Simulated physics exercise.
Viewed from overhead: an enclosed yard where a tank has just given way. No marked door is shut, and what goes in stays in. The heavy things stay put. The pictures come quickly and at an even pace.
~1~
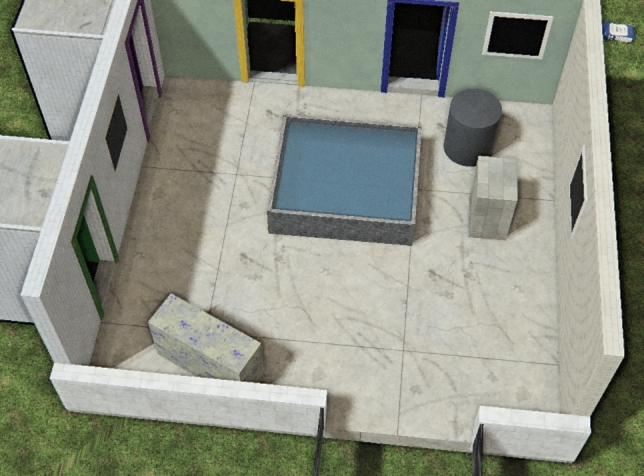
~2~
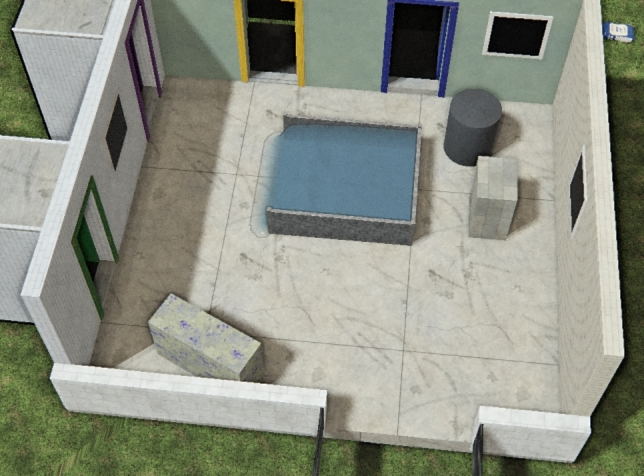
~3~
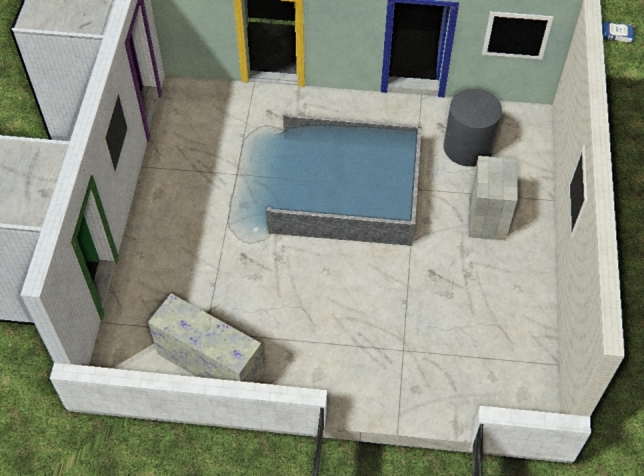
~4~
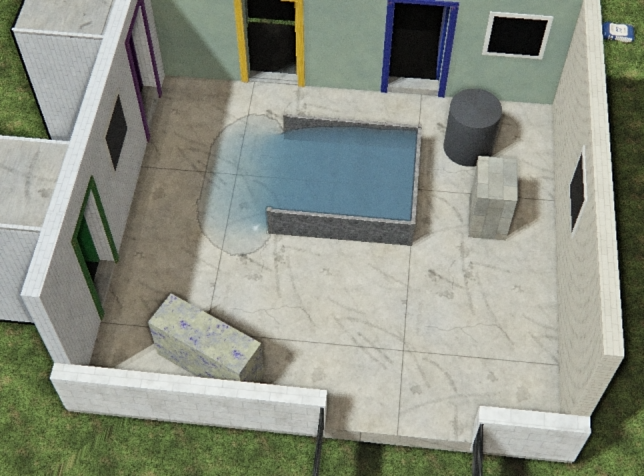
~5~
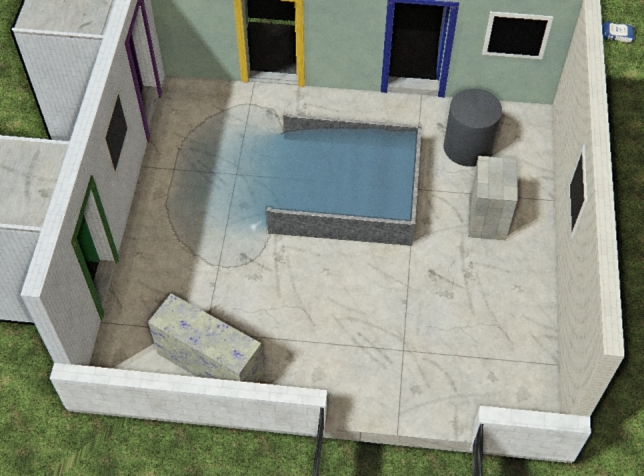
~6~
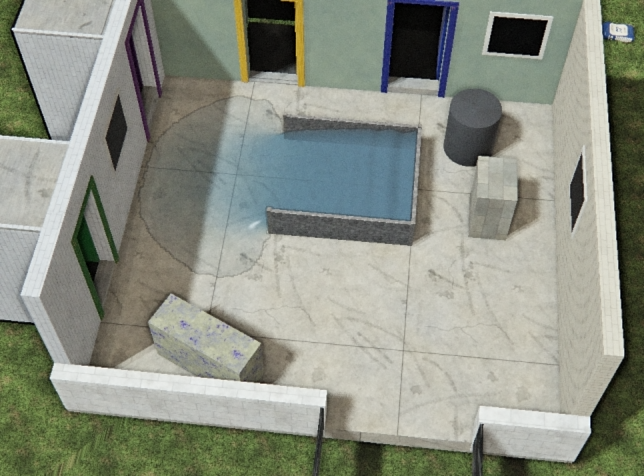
A walled courtyard with a raised pool of blue water losing its left side, water spreading leftward across the stone floor.
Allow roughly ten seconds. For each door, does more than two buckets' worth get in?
The yellow door tops two buckets; the green door tops two buckets; the blue door never tops two buckets; the purple door never tops two buckets.
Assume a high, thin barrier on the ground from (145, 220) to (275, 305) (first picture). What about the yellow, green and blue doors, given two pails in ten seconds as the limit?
Here's how it goes: The yellow door gets past it, then the green door doesn't get there, and the blue door doesn't get there.
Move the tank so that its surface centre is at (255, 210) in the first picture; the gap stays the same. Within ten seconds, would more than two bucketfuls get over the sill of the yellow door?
Yellow: Overshoots.
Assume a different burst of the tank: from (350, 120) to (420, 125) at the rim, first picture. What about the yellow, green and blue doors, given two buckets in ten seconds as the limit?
In that case the yellow door undershoots, while the green door undershoots and the blue door overshoots.
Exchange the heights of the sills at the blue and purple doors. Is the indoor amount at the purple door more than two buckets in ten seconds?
The purple door door tops the limit.
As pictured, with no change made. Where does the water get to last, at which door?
Result: The blue door.
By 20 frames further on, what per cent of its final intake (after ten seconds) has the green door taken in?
Roughly 20 percent.
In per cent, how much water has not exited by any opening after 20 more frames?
I'd say roughly 100 percent.
A moment on, water covers 25 % of the floor; the yellow door not reached, the green door not reached, the blue door not reached, the purple door wet at the sill, nothing in.
Next, water covers 30 % of the floor; the yellow door not reached, the green door under two buckets in, the blue door not reached, the purple door wet at the sill, nothing in.
Then, water covers 35 % of the floor; the yellow door under two buckets in, the green door under two buckets in, the blue door not reached, the purple door wet at the sill, nothing in.
Later, water covers 65 % of the floor; the yellow door over two buckets in, the green door over two buckets in, the blue door wet at the sill, nothing in, the purple door wet at the sill, nothing in.
In the end, water covers 95 % of the floor; the yellow door over two buckets in, the green door far over two buckets in, the blue door wet at the sill, nothing in, the purple door wet at the sill, nothing in.
